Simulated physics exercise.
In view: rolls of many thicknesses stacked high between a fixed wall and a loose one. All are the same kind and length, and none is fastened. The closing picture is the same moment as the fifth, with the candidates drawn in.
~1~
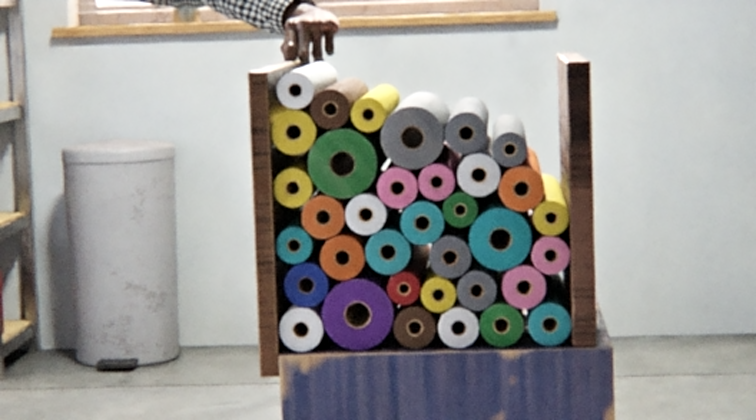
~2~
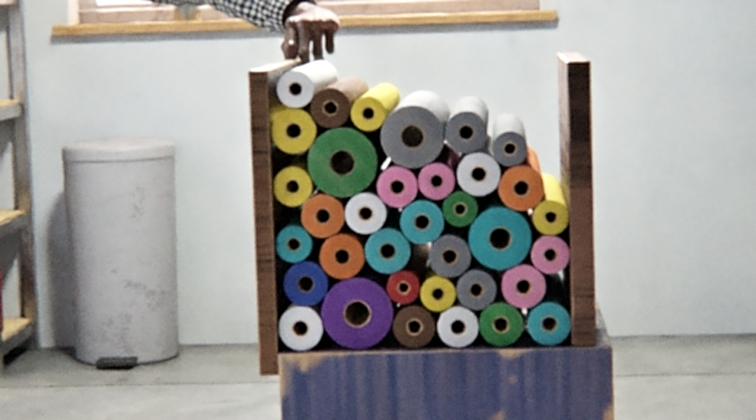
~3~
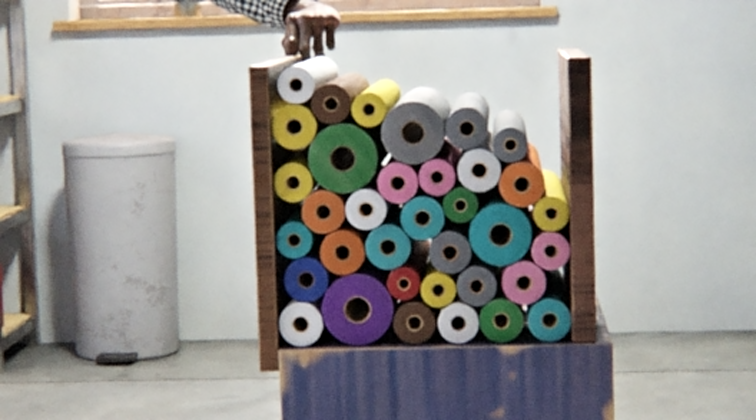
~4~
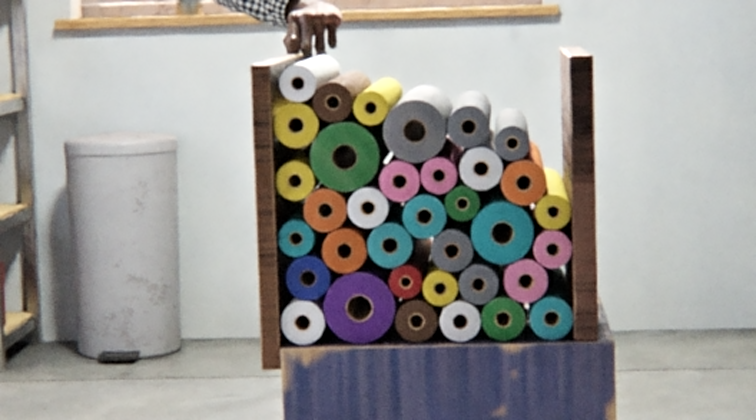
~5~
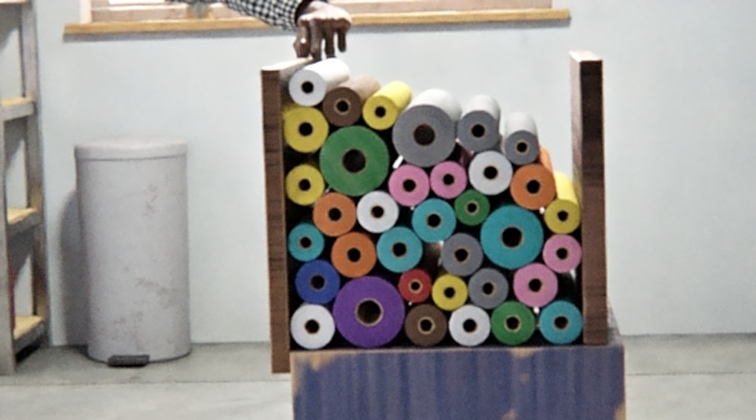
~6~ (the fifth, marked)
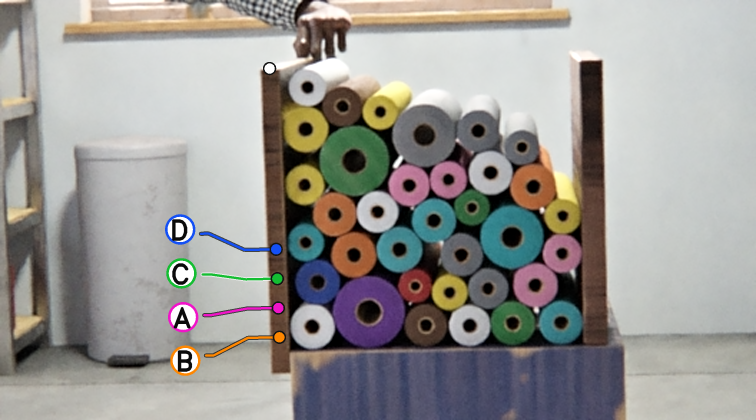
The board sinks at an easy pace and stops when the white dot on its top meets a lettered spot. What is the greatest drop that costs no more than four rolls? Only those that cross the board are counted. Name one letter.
It can be let down to D.
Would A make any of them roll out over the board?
Yes, at A.
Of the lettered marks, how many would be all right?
The number is one.
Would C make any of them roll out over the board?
Yes.
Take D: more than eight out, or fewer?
It loses fewer than eight.
On the marked copy, A at (278, 308); B at (279, 337); C at (277, 278); D at (276, 249); the white dot at (270, 69).
With D. Early on, top of the board (283, 146).
Further on, top of the board (286, 235).
At the end, top of the board (287, 248), four out over the board.
As for the rest, A more than four out over the board; B more than four out over the board; C more than four out over the board.
